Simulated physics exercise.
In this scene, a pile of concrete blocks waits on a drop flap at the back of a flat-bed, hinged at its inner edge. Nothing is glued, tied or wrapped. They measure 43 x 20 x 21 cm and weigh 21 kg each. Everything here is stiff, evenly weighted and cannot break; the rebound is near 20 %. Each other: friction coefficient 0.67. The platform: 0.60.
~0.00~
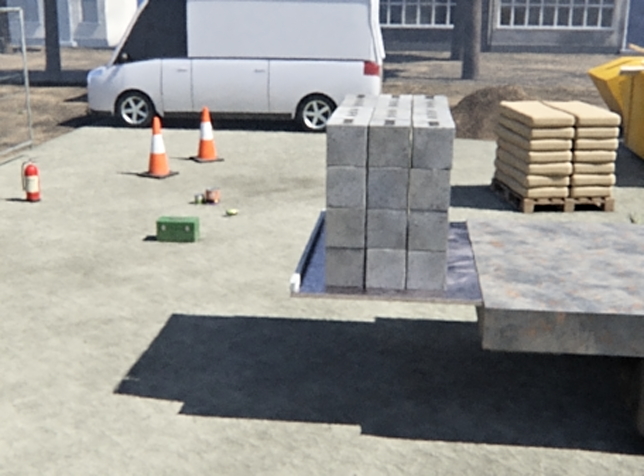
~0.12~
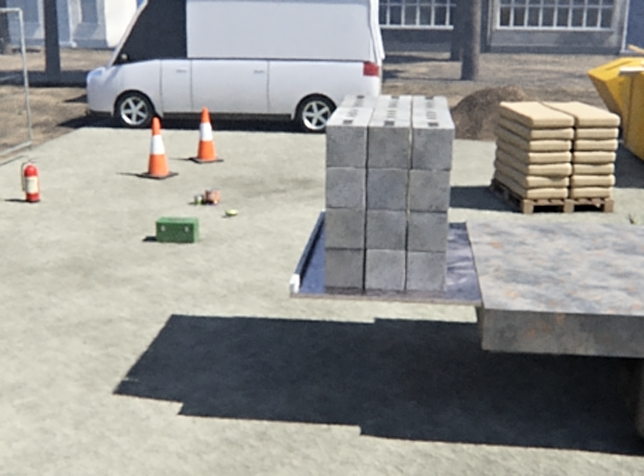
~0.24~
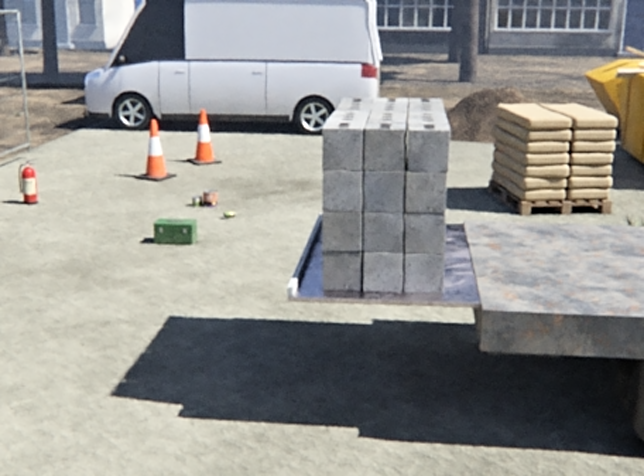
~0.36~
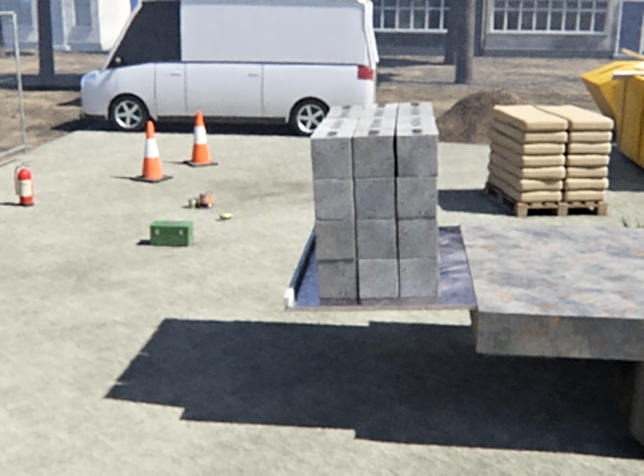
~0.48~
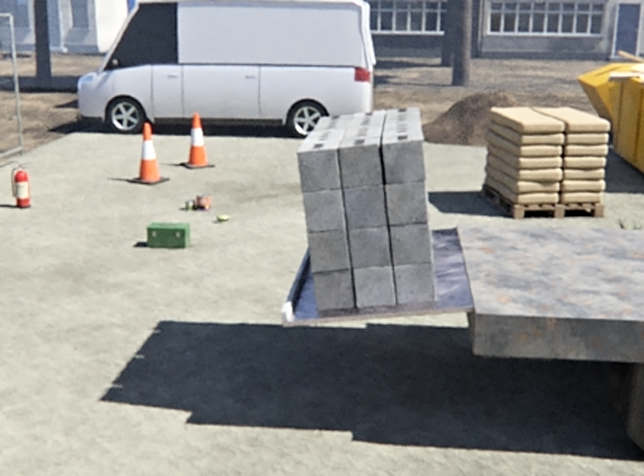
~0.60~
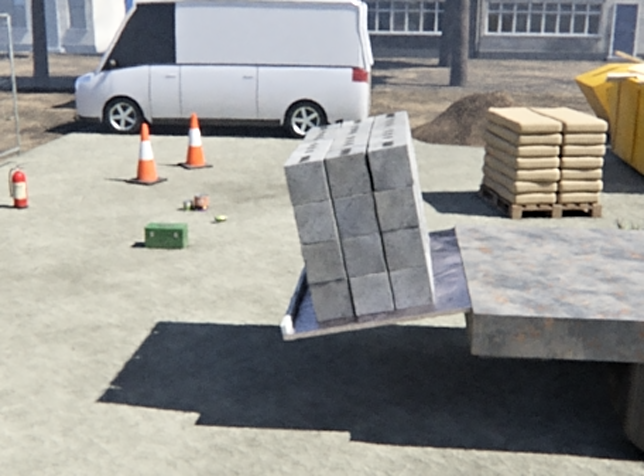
The clip shows a stack of grey concrete blocks on a flap at the end of a flat platform in a paved yard; the flap starts level, then its left edge lowers, and the stack leans left with it.
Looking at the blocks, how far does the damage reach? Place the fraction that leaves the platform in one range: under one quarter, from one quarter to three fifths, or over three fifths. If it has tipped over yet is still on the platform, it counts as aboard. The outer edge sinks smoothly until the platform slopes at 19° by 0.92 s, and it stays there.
The fraction is over three fifths.
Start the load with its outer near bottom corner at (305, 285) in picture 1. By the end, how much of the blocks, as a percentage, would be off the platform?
Share at the end: 50 per cent.
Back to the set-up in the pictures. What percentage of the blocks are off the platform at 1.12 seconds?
10 per cent.
Around 1.12 s, slope 19°; 4 of the 42 blocks off the platform.
Around 1.68 s, slope 19°; 22 of the 42 blocks off the platform.
Finally (3.3 s), slope 19°; 32 of the 42 blocks off the platform. That is 76 per cent.
